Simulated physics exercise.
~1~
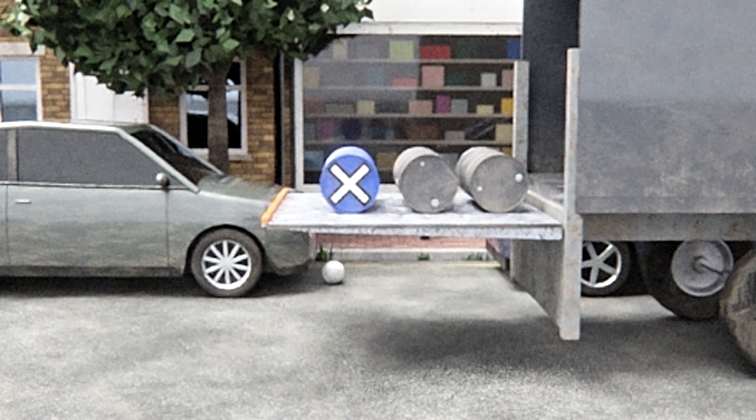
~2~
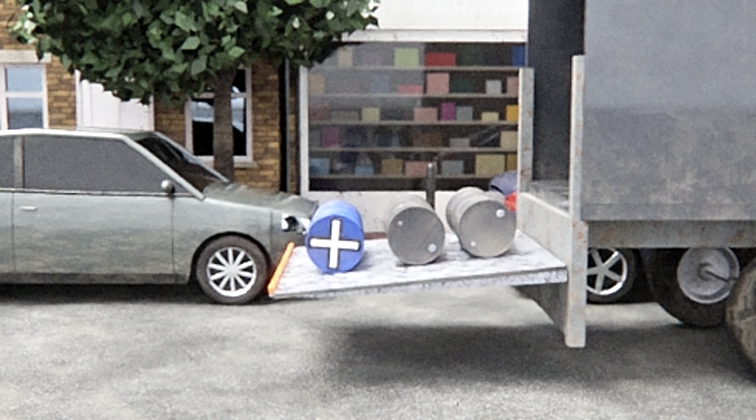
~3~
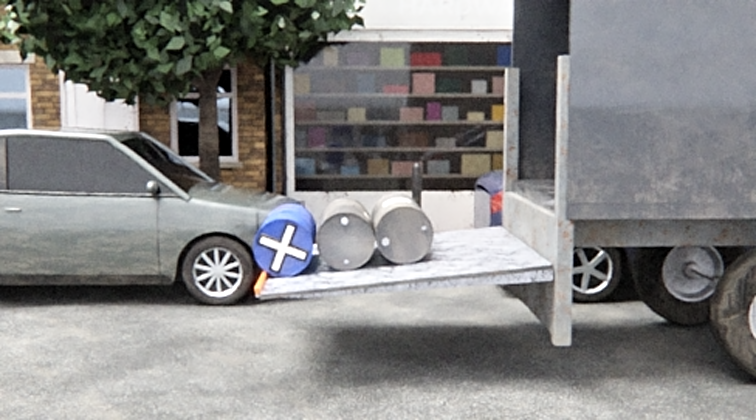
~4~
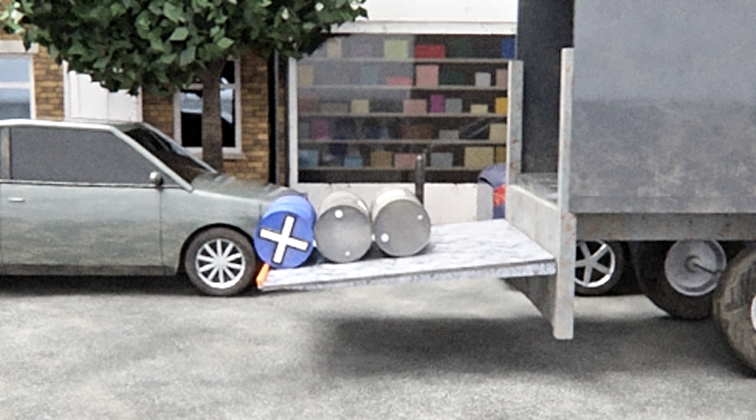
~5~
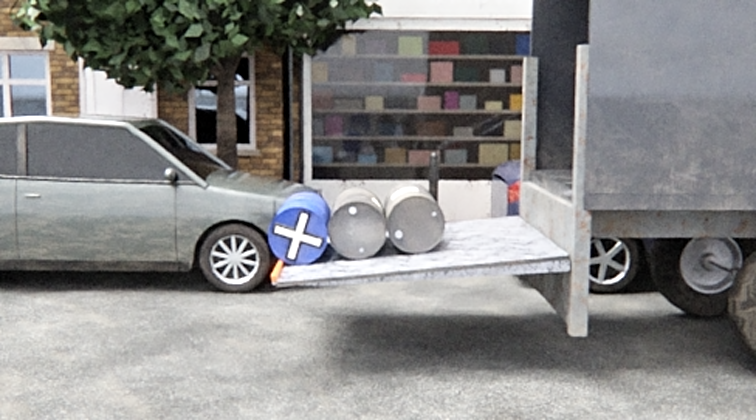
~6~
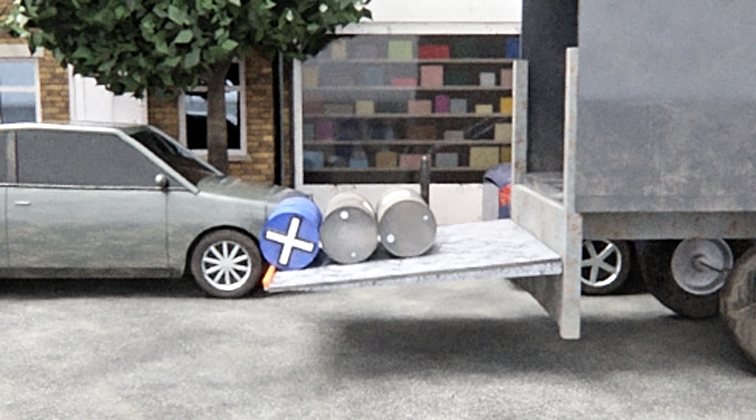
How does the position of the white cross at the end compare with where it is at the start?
At the start the white cross is higher up, with a clear gap between its drum and the platform's left edge. At the end it is lower and further left, with its drum resting by the orange stop.
